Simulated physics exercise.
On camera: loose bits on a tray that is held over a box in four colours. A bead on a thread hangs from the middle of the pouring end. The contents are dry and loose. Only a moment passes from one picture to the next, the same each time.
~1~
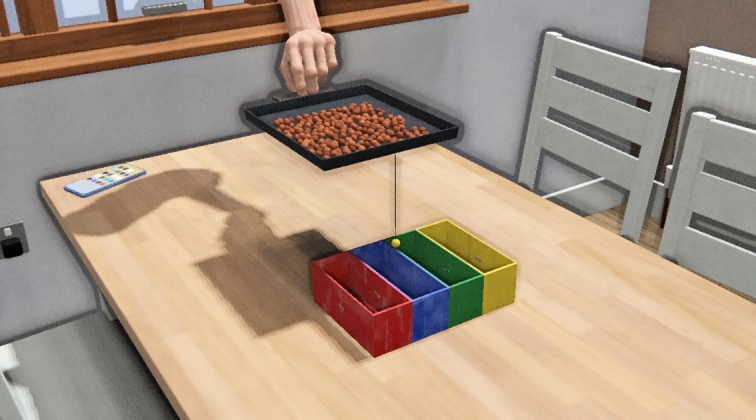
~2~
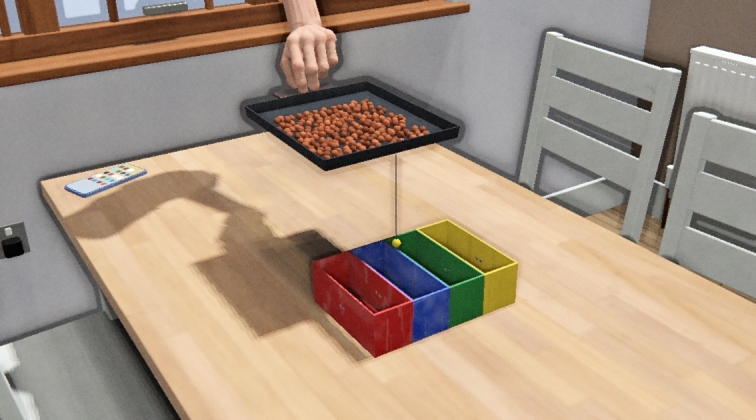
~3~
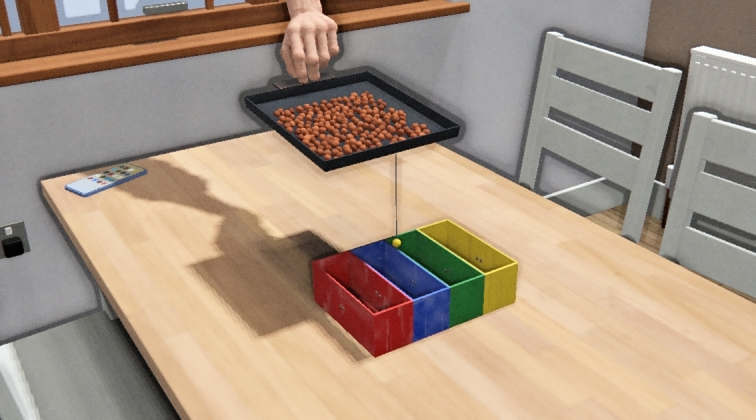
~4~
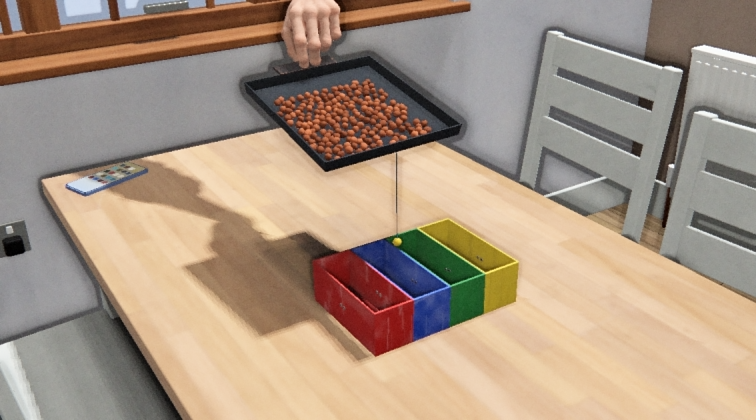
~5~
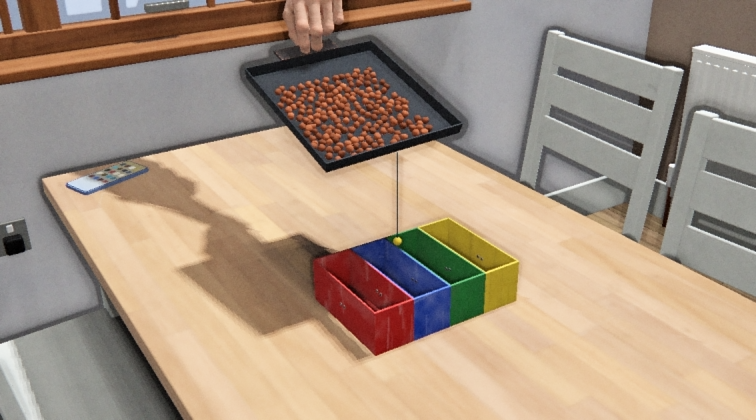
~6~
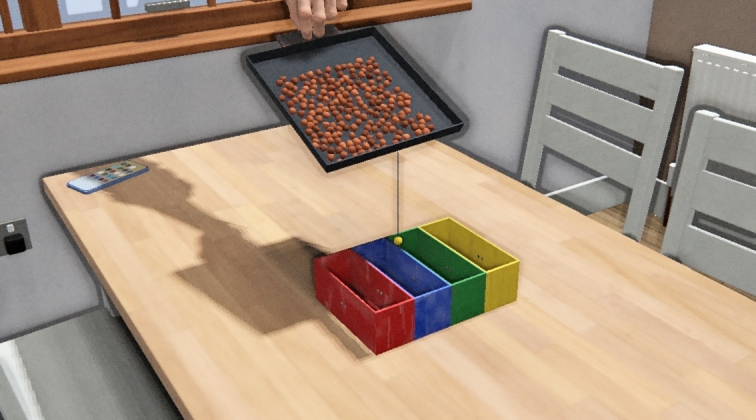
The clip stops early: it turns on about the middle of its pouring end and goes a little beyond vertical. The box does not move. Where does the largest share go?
The red cell gets the most.
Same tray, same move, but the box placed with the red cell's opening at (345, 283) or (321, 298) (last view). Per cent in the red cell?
Roughly 30 per cent, and 0 per cent.
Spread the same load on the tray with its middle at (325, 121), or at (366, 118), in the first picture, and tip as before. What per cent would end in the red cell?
In turn 40 and 30 in a hundred.
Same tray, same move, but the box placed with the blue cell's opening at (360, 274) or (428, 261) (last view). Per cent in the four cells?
The first gives 90 %, the second 60 %.
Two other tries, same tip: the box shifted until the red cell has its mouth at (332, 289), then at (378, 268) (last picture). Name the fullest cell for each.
First the cell in blue, then the cell in red.
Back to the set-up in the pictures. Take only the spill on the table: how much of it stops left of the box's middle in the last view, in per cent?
Some 80 per cent.
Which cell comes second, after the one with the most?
The runner-up: Blue.
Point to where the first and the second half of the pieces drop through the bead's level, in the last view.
Early half (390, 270), late half (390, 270).
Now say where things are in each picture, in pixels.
In the first picture, corners of the pouring end (324, 159) and (457, 126), level; middle of the load (350, 131), clay pellets; bead on its thread (396, 243); red cell (393, 325); blue cell (430, 311); green cell (466, 298); yellow cell (500, 285).
In the second picture, corners of the pouring end (325, 159) and (458, 126), level; middle of the load (351, 130).
In the third picture, corners of the pouring end (325, 160) and (458, 125), tipped barely, lowest at the left corner; middle of the load (351, 126).
In the fourth picture, corners of the pouring end (326, 161) and (460, 124), tipped a little, lowest at the left corner; middle of the load (352, 119).
In the fifth picture, corners of the pouring end (327, 162) and (461, 123), tipped clearly, lowest at the left corner; middle of the load (353, 114).
In the sixth picture, corners of the pouring end (328, 163) and (462, 122), tipped clearly, lowest at the left corner; middle of the load (350, 106), just a few on the move; red cell (395, 323); blue cell (432, 309); green cell (468, 295); yellow cell (502, 283).
Just after the last frame, tray tipped steeply; almost all on the tray; just a few falling or outside the box.
A moment on, tray tipped past a quarter turn; almost all on the tray; just a few in the green cell; just a few in the blue cell; just a few falling or outside the box.
Further on, tray tipped past a quarter turn; roughly a third in the red cell; roughly a quarter in the blue cell; about a tenth in the green cell; just a few in the yellow cell; about a tenth falling or outside the box.
When it is over, tray tipped past a quarter turn; roughly a third in the red cell; roughly a quarter in the blue cell; about a tenth in the green cell; just a few in the yellow cell; about a tenth outside the box.
